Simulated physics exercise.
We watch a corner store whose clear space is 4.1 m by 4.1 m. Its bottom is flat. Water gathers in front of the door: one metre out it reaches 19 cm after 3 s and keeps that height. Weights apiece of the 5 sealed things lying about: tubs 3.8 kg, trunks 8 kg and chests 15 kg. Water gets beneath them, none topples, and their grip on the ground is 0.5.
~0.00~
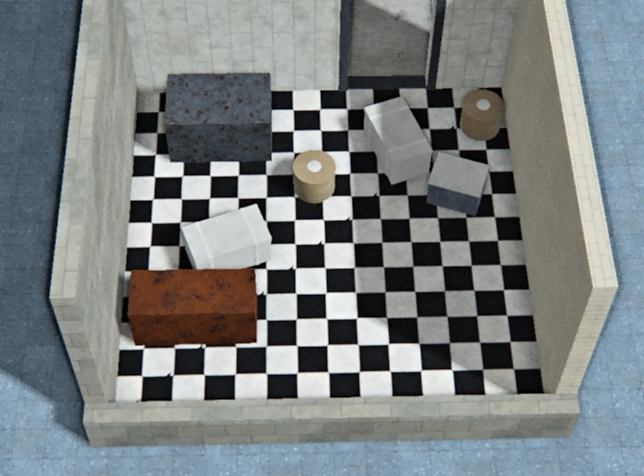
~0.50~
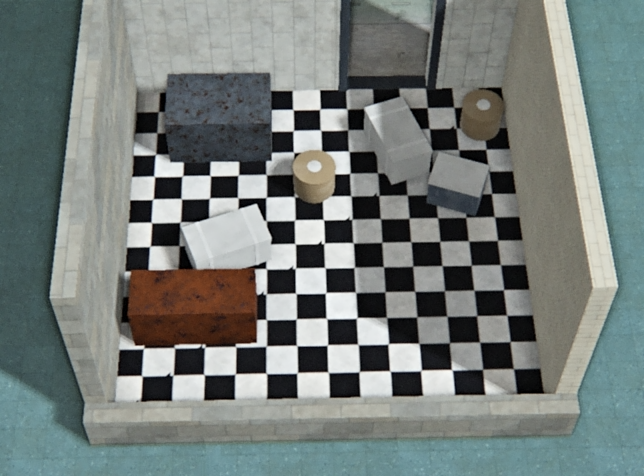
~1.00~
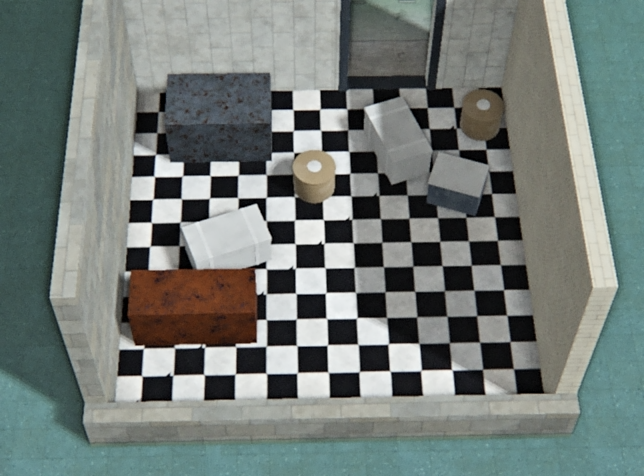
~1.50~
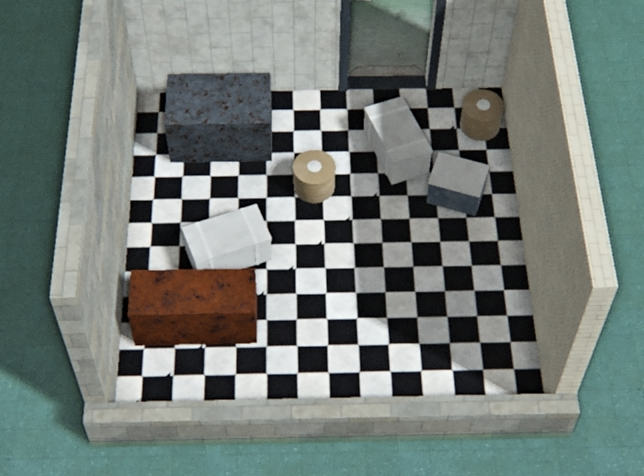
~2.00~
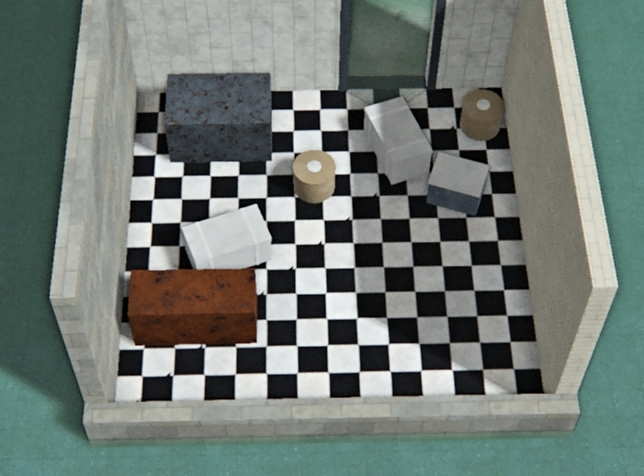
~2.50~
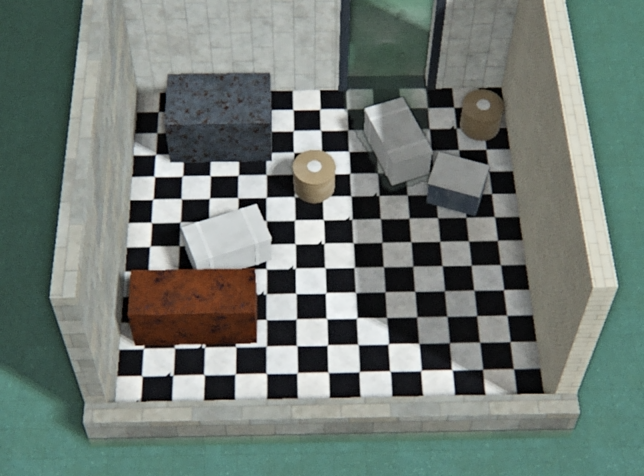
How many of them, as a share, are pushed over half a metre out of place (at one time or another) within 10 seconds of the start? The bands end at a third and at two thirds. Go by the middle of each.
That comes to two thirds or above.
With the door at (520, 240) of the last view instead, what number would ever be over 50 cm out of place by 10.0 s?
In that case 3 of them.
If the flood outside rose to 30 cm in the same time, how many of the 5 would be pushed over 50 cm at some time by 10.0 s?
In that case 4 of them.
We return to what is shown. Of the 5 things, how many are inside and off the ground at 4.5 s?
I count 1.
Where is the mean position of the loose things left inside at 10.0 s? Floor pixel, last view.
At about (309, 295).
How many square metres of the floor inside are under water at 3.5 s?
About 3.0 m2.
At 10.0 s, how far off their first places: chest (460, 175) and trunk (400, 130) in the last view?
In turn: 150 cm, 350 cm.
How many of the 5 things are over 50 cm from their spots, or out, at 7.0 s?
By then 3.
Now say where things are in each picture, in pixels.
In the first picture, a trunk at (398, 129) rests on the ground; a tub at (314, 167), on the bottom; 0.0 m2 under water; 0 of 5 have shifted.
In the second picture, a trunk at (398, 129) rests on the ground; a tub at (314, 167) rests on the ground; 0.0 m2 under water; 0 of 5 have shifted.
In the third picture, a trunk at (398, 129) rests on the ground; a tub at (314, 167) rests on the ground; 0.0 m2 under water; 0 of 5 have shifted.
In the fourth picture, a trunk at (398, 129) rests on the ground; a tub at (314, 167) rests on the ground; water covers 0.0 m2; 0 of 5 have shifted.
In the fifth picture, a trunk at (398, 129), on the bottom; a tub at (314, 167) rests on the ground; 0.1 m2 under water; 0 of 5 have shifted.
In the sixth picture, a trunk at (398, 130) rests on the ground; a tub at (314, 167) rests on the ground; 0.5 m2 under water; 0 of 5 have shifted.
After 3.5 s 0 of 5 are over 50 cm from their spots; 0 afloat.
After 4.5 s 2 of 5 are over 50 cm from their spots; 1 afloat.
After 7.0 s 3 of 5 are over 50 cm from their spots; 3 afloat.
After 10.0 s 5 of 5 are over 50 cm from their spots, and 5 have been at some point; 5 afloat.
